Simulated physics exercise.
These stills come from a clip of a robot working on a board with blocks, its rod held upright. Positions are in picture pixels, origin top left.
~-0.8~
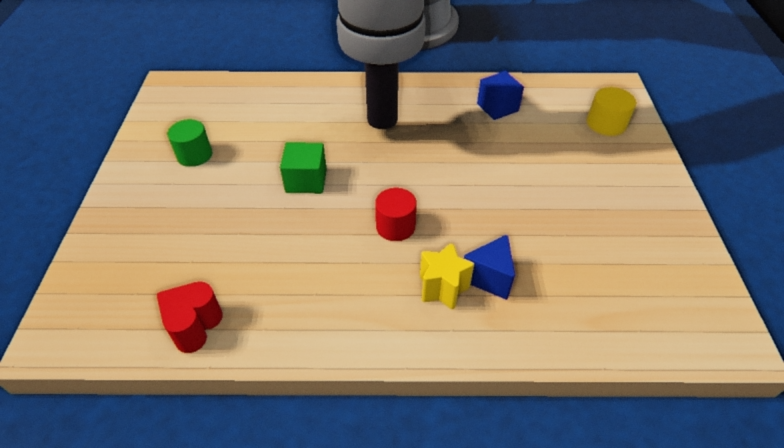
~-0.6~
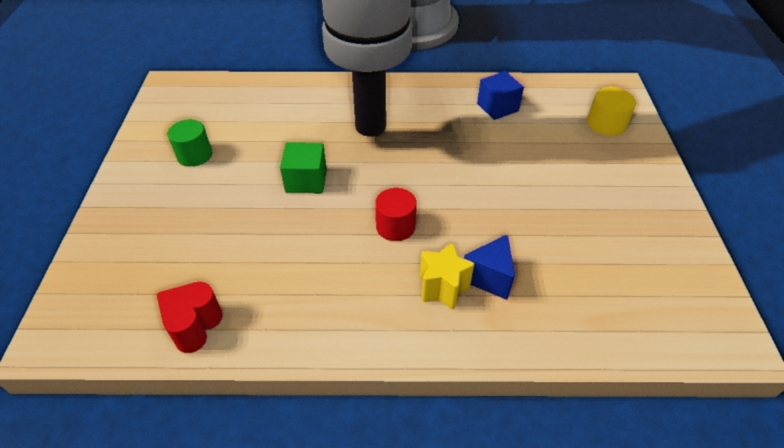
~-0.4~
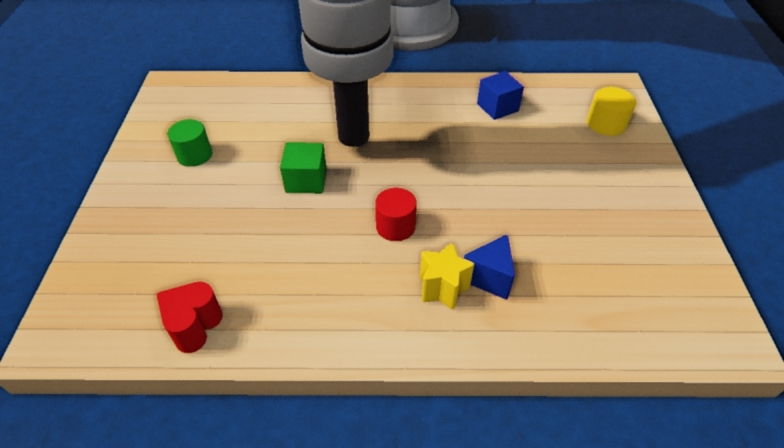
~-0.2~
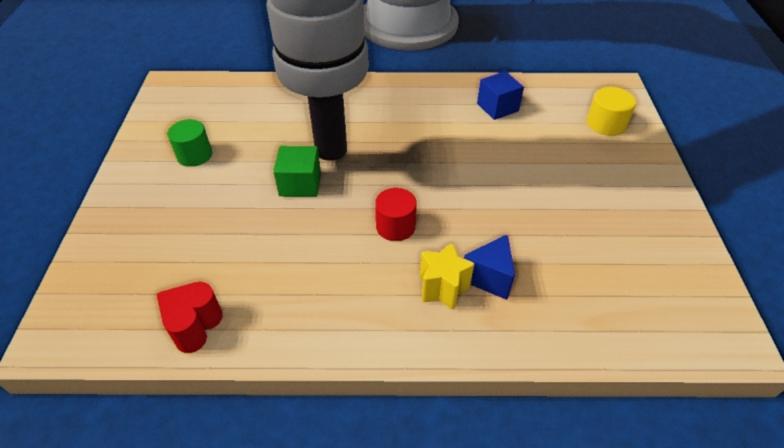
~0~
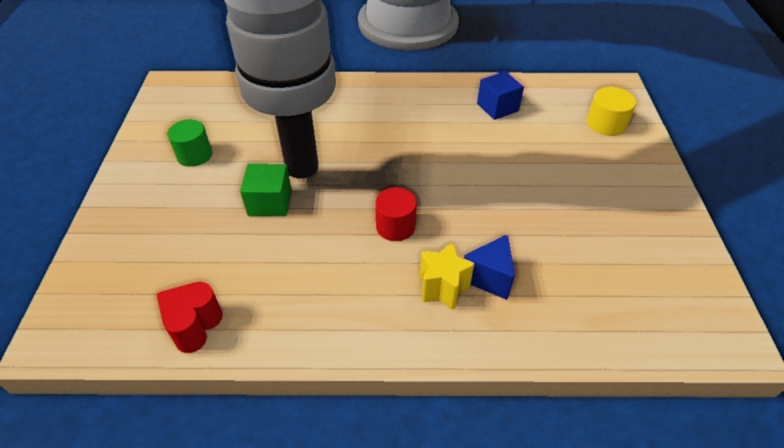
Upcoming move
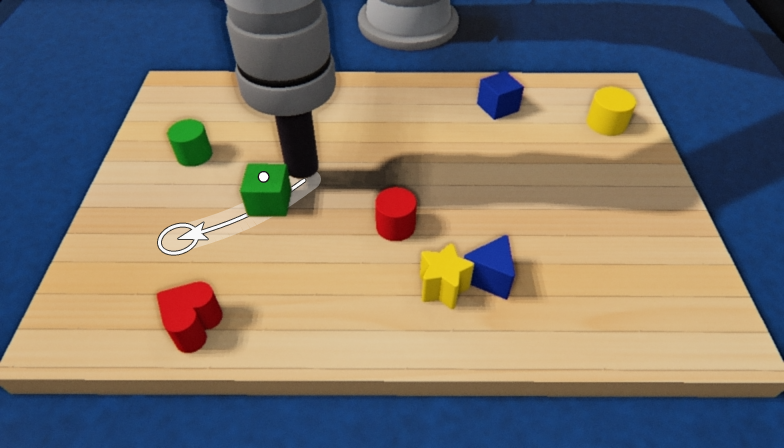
A robot arm with a black rod moved down and to the left across a wooden board of colourful blocks, then pushed the green square block toward the lower left while the other blocks stayed put.
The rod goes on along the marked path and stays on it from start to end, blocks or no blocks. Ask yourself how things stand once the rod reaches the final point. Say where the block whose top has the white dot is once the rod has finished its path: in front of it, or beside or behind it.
Answer: Still ahead.
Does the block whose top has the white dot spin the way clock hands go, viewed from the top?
The answer is no.
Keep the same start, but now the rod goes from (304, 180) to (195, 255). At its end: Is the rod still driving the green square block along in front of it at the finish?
Yes
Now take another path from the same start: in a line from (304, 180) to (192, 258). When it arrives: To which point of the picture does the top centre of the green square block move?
Its top middle: (137, 233).
The drawn path runs from (304, 180) over (269, 204) and (226, 224) to (178, 239); the dot is on the green square block.
The first path, step by step. One third of the way, rod (265, 191); green square block (221, 201).
Two thirds of the way, rod (220, 212); green square block (173, 225).
At the end, rod (173, 226); green square block (133, 248), turned 35° anticlockwise.
